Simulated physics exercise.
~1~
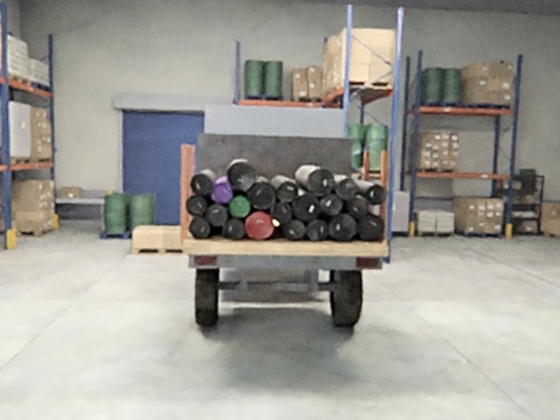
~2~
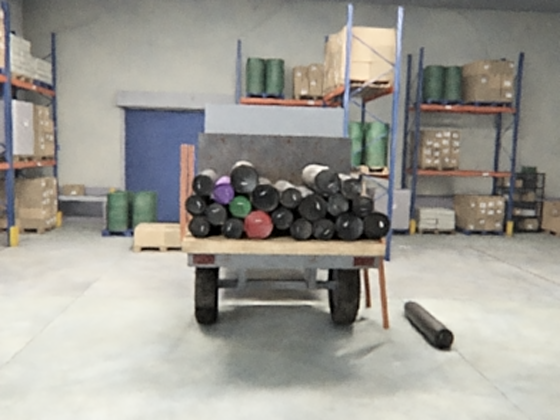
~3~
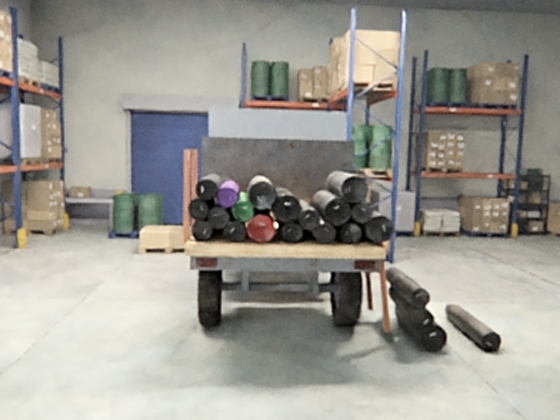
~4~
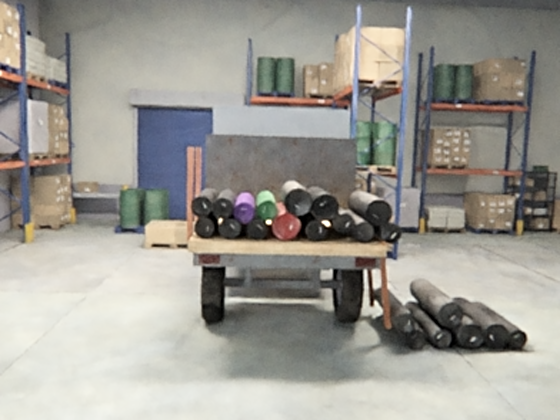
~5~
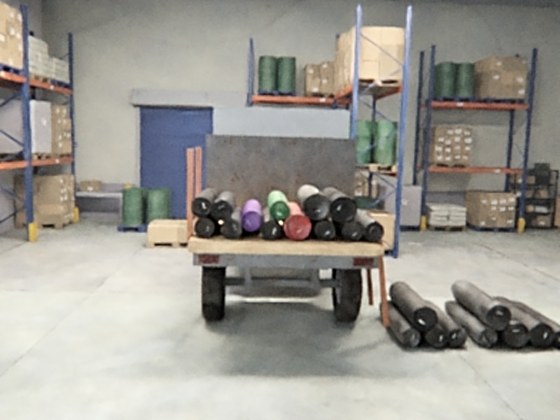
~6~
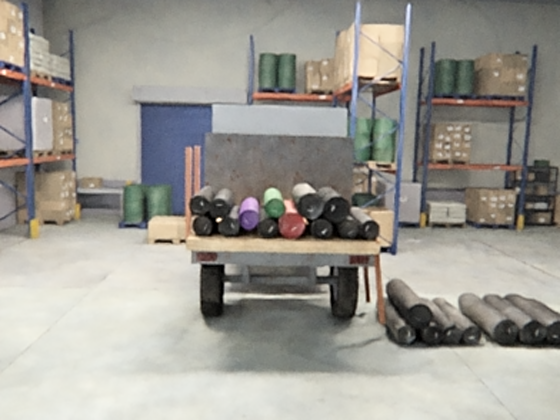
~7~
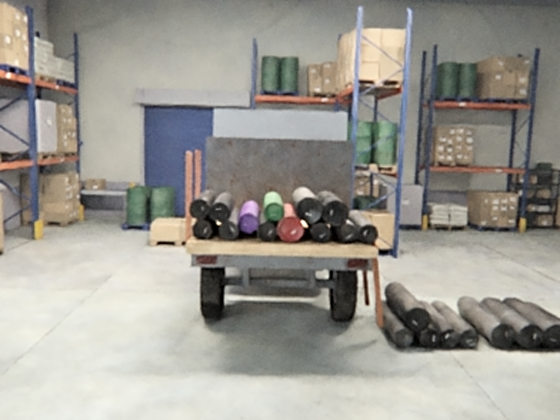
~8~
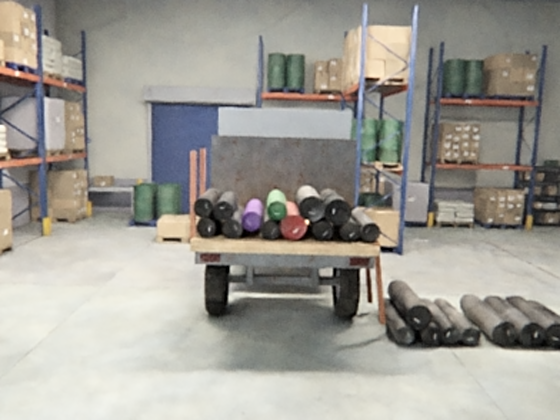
A stack of dark cylinders on a parked flatbed spilled off its right side when the posts there dropped, several rolling onto the warehouse floor, while the purple, green and red ones shifted right but stayed aboard as everything settled.
